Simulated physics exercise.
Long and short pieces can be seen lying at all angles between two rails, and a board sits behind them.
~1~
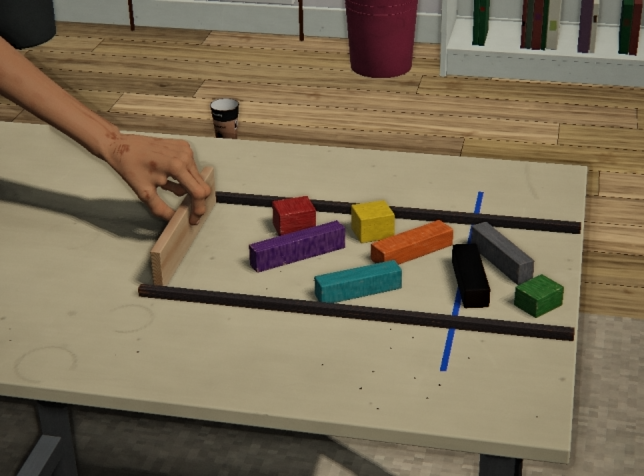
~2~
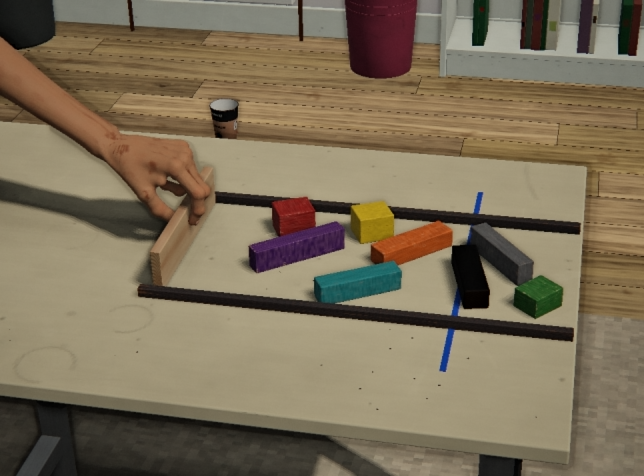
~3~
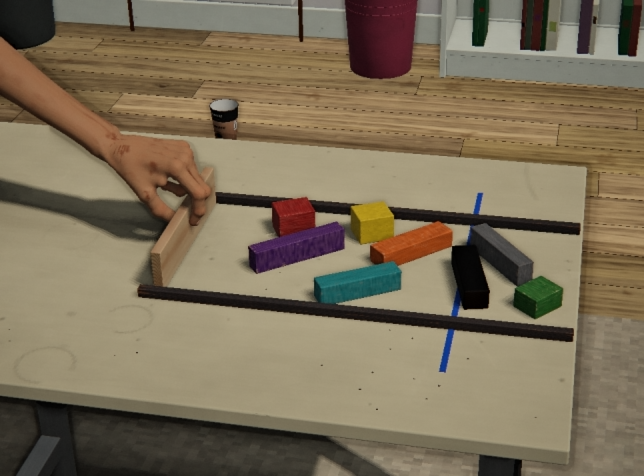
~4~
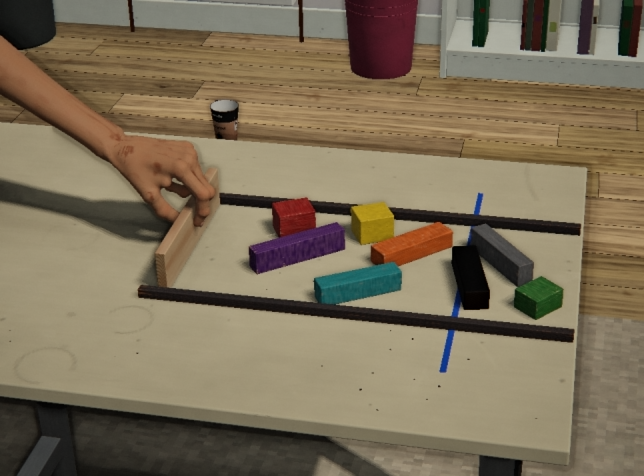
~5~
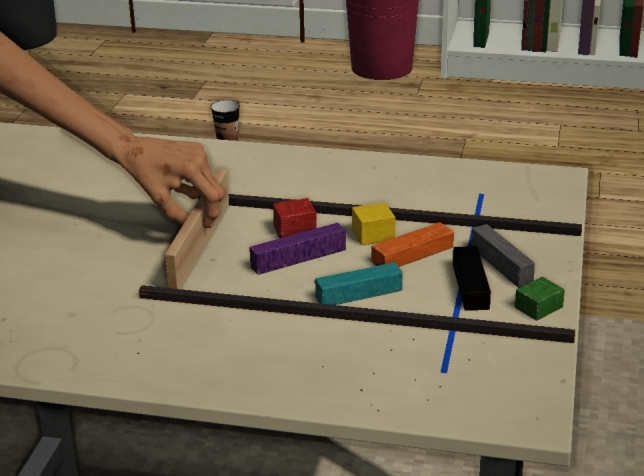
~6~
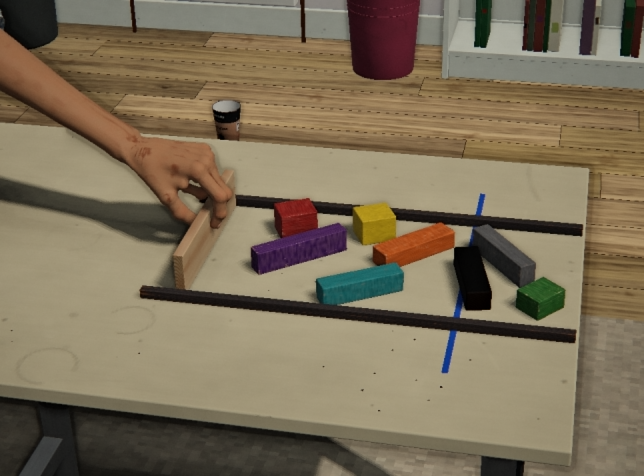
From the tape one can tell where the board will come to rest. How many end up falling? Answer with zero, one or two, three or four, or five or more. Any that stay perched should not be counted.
I would say one or two fall.
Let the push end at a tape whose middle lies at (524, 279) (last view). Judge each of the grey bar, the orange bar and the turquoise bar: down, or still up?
The grey bar: It is gone. The orange bar: It is gone. The turquoise bar: It is still there.
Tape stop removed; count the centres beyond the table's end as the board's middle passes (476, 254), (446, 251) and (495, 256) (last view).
2; 0; 3.
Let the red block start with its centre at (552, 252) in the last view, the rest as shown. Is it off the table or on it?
I reckon from there it drops down.
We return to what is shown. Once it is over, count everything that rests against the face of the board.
Number in contact with it: 3.
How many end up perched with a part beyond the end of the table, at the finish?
The count is 1.
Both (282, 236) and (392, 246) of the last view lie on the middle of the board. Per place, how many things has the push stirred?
Counts: 2 / 7.
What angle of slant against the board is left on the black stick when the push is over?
Angle: Around 0°.
Soon after, none off yet; green block at rest near (541, 299); grey bar at rest near (503, 255); black stick at rest near (472, 278).
After that, none off yet; green block at rest near (541, 299); grey bar displaced a little near (515, 258); black stick moving near (481, 280).
In the end, the number that fall off is one or two; gone, green block.
